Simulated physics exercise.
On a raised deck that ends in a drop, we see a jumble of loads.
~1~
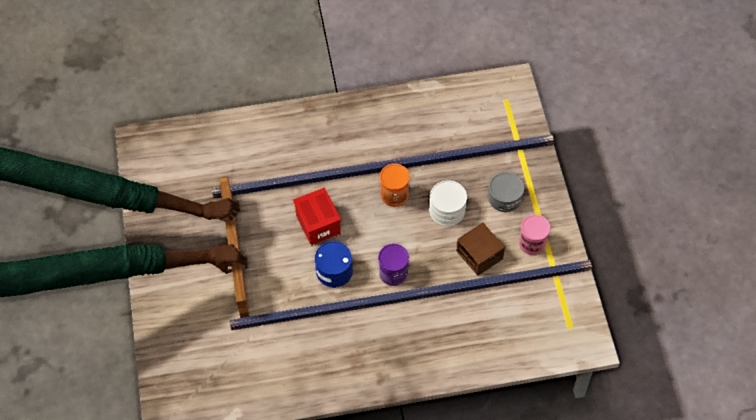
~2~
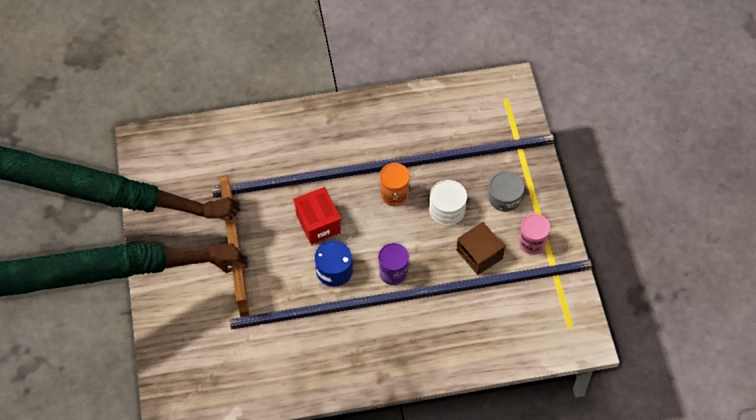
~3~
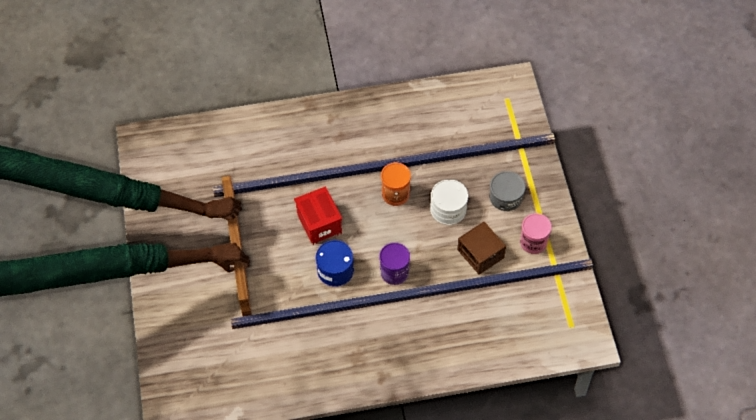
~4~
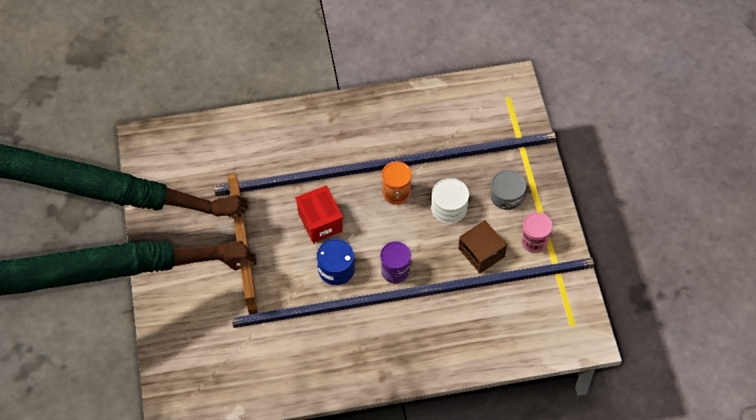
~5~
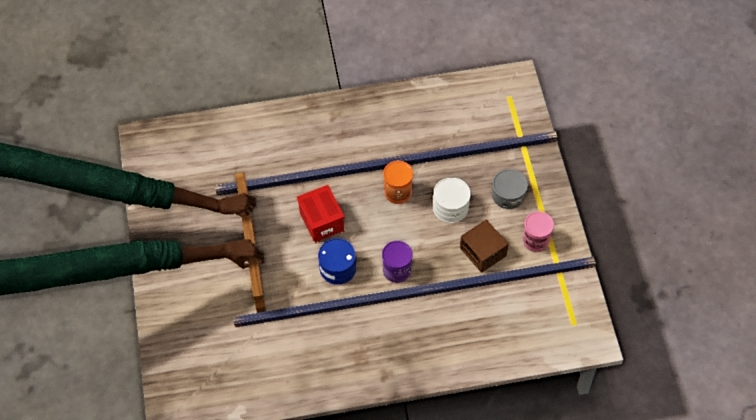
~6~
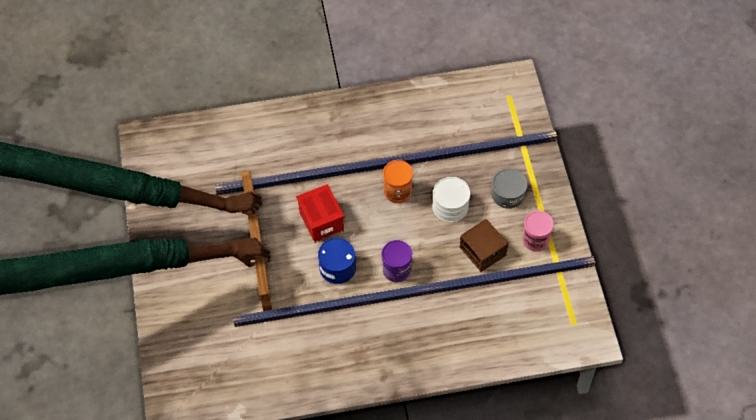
A wooden plank, held by two hands in green sleeves, rests still at first at the left end of a table, then slides slightly right between two blue rails. The red tote, blue canister, brown crate and coloured pails ahead stay in place, untouched, with yellow tape across the right side.
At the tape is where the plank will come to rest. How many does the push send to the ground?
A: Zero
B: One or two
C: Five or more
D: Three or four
Answer: D.
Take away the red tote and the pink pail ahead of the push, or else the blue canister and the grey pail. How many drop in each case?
2 and 3.
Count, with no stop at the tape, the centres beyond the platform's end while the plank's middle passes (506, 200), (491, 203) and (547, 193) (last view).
2; 1; 4.
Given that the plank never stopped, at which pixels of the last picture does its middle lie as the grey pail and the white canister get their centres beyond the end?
Approx. (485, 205) / approx. (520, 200) for the other.
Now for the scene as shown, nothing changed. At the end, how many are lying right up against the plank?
The count is 4.
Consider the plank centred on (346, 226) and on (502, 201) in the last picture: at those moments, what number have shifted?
The count reaches 3 first and 8 second.
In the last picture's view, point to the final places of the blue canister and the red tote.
The first near (563, 212), the second near (553, 179).
A little later, none off yet; pink pail at rest near (537, 232); grey pail at rest near (509, 189); brown crate at rest near (484, 245).
Next, none off yet; pink pail shifted about its own width near (570, 225); grey pail shifted well along near (567, 176); brown crate shifted well along near (545, 245).
When it is over, the number that fall off is three or four; down, white canister, brown crate, grey pail and pink pail.
